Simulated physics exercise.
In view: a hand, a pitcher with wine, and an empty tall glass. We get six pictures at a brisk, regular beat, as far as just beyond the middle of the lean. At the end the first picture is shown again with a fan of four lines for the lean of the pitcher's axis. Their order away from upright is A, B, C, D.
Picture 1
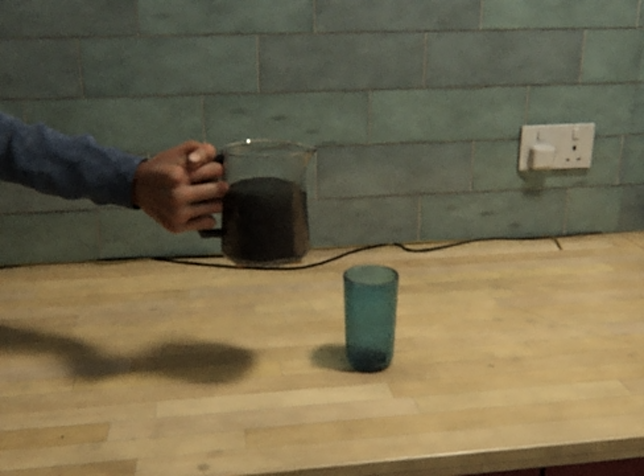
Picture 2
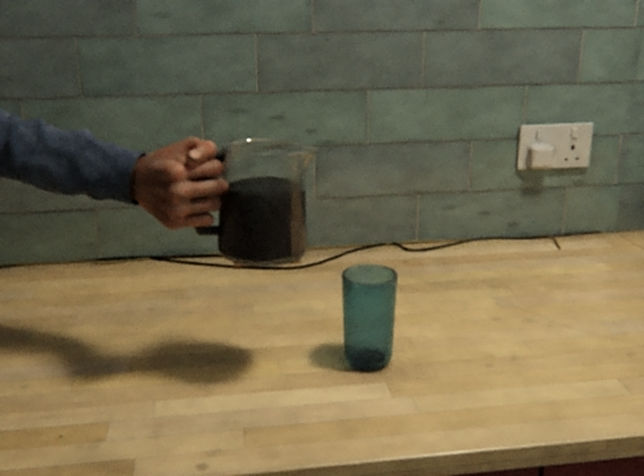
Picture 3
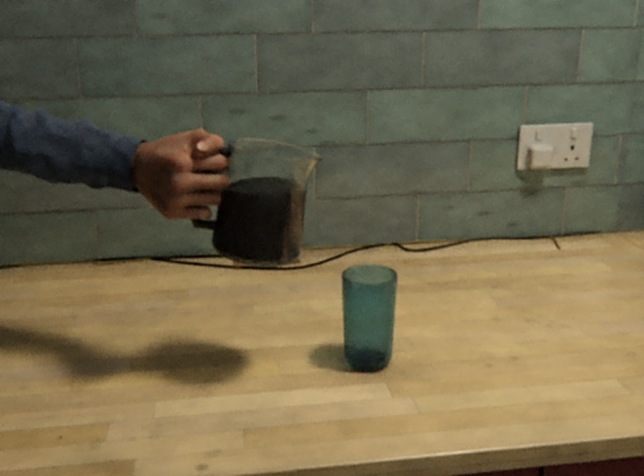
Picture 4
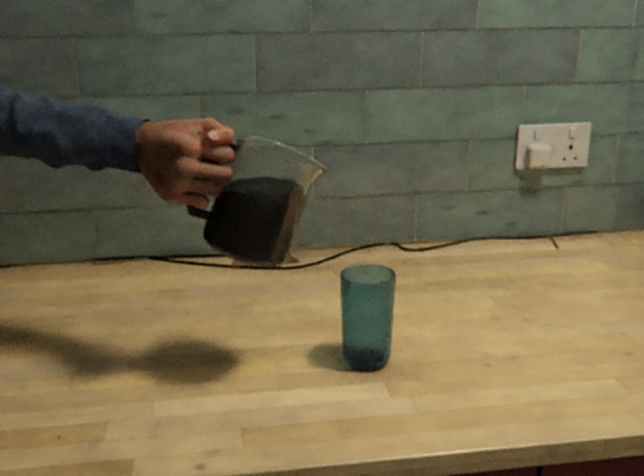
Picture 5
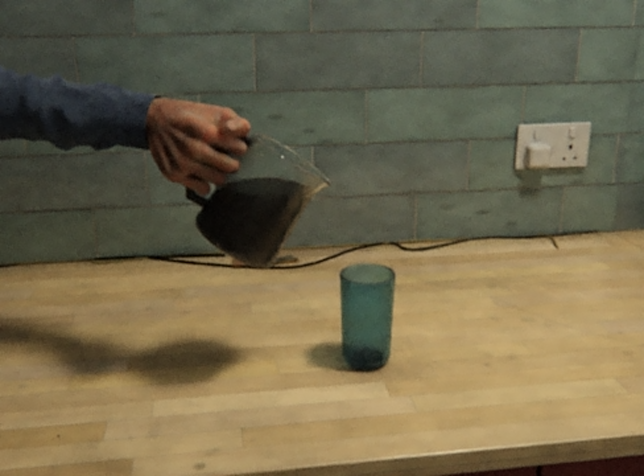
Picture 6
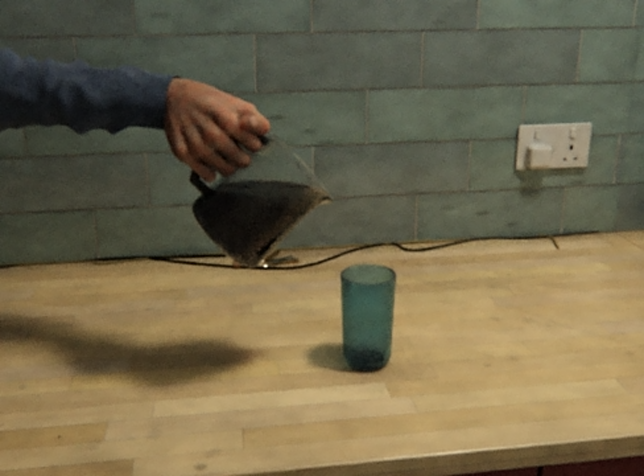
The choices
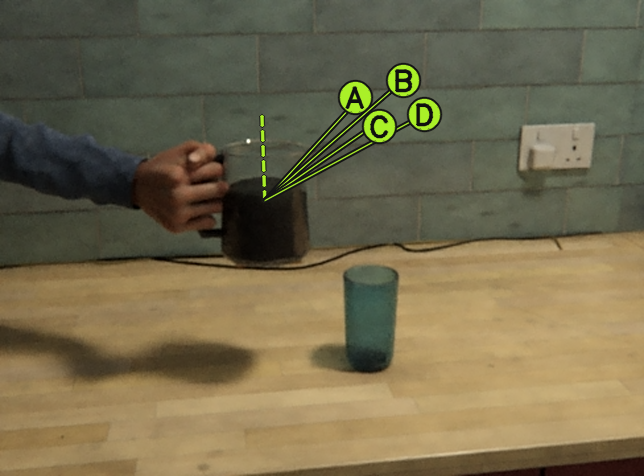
A hand holds a glass pitcher of dark liquid and steadily tilts it rightward above an empty glass.
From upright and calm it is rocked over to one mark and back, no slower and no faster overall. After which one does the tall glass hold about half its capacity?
D beats the others.
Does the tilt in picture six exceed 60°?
No.
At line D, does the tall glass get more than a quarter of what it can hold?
Yes, clearly.
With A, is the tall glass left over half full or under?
Under.
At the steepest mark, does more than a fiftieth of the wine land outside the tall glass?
No, it does not.
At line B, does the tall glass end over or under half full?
Under half.
On the marked copy, A at (346, 112); B at (390, 91); C at (363, 132); D at (409, 122).
If A is chosen, the tall glass ends with about 4 % of what it can hold.
If B is chosen, the tall glass ends with about 13 % of what it can hold.
If C is chosen, the tall glass ends with about 27 % of what it can hold.
If D is chosen, the tall glass ends with about 48 % of what it can hold.
